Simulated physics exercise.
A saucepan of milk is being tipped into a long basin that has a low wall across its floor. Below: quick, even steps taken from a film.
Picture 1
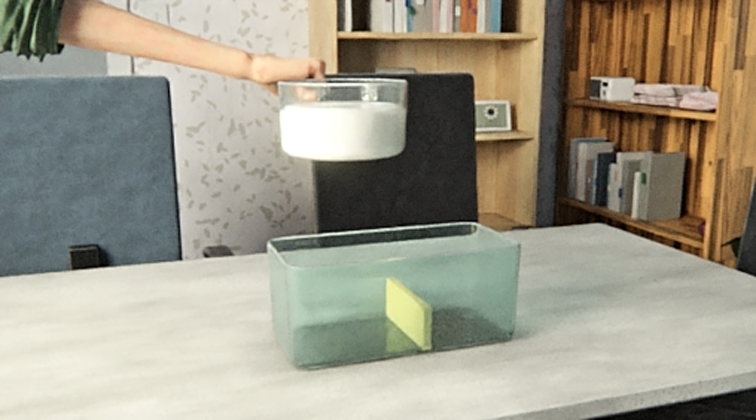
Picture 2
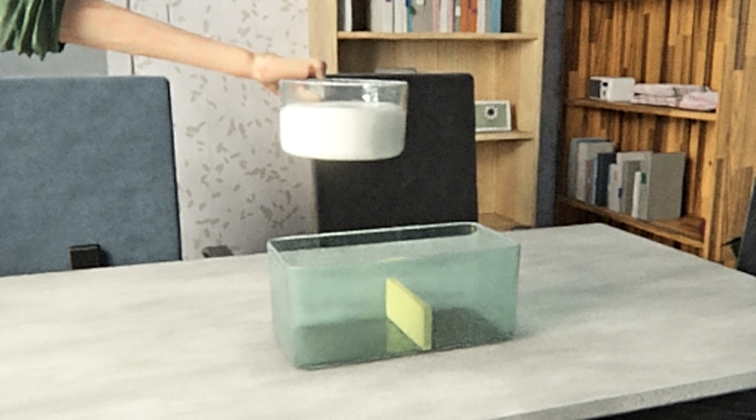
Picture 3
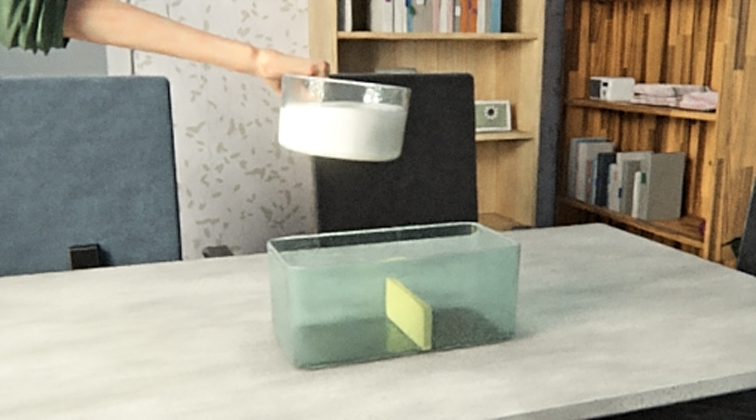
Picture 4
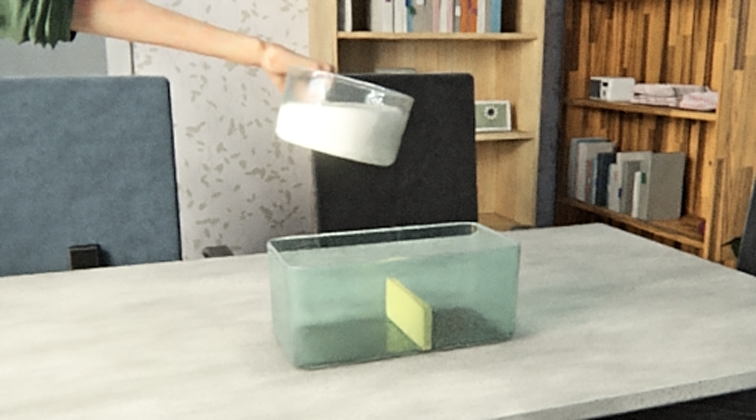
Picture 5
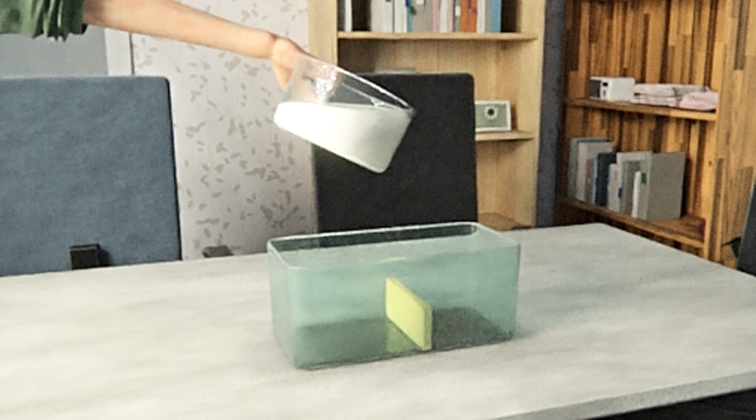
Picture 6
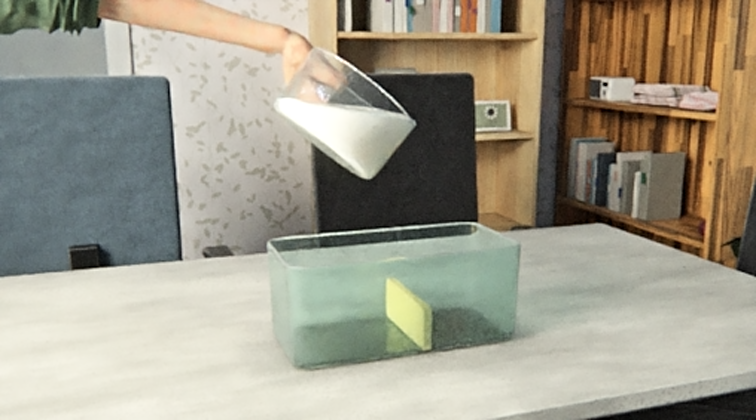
A glass pan of milk tilts steadily rightward in a hand above a long basin.
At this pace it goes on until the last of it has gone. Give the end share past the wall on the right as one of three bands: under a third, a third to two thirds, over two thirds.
The share right of the wall fails to exceed two thirds but reaches one third.
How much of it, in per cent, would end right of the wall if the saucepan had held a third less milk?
I'd say roughly 55 percent.
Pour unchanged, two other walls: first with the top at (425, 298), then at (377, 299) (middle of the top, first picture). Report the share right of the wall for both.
40 %, then 80 %.
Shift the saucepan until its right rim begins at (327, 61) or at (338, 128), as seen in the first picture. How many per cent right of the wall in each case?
Roughly 15 in a hundred the first time and 15 in a hundred the second.
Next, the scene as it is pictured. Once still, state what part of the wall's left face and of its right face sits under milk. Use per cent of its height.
I'd say about 30 for the left and about 60 for the right.
A moment on, the saucepan is tipped right over and 20 per cent is still to pour, 0 is left of the wall and 27 right of it.
Next, the saucepan is tipped right over and 2 per cent is still to pour, 19 is left of the wall and 63 right of it.
Then the saucepan is tipped right over and 0 per cent is still to pour, 31 is left of the wall and 49 right of it.
Later the saucepan is tipped right over and 0 per cent is still to pour, 40 is left of the wall and 56 right of it.
In the end 41 per cent lies left of the wall, 54 right of it and 4 outside.
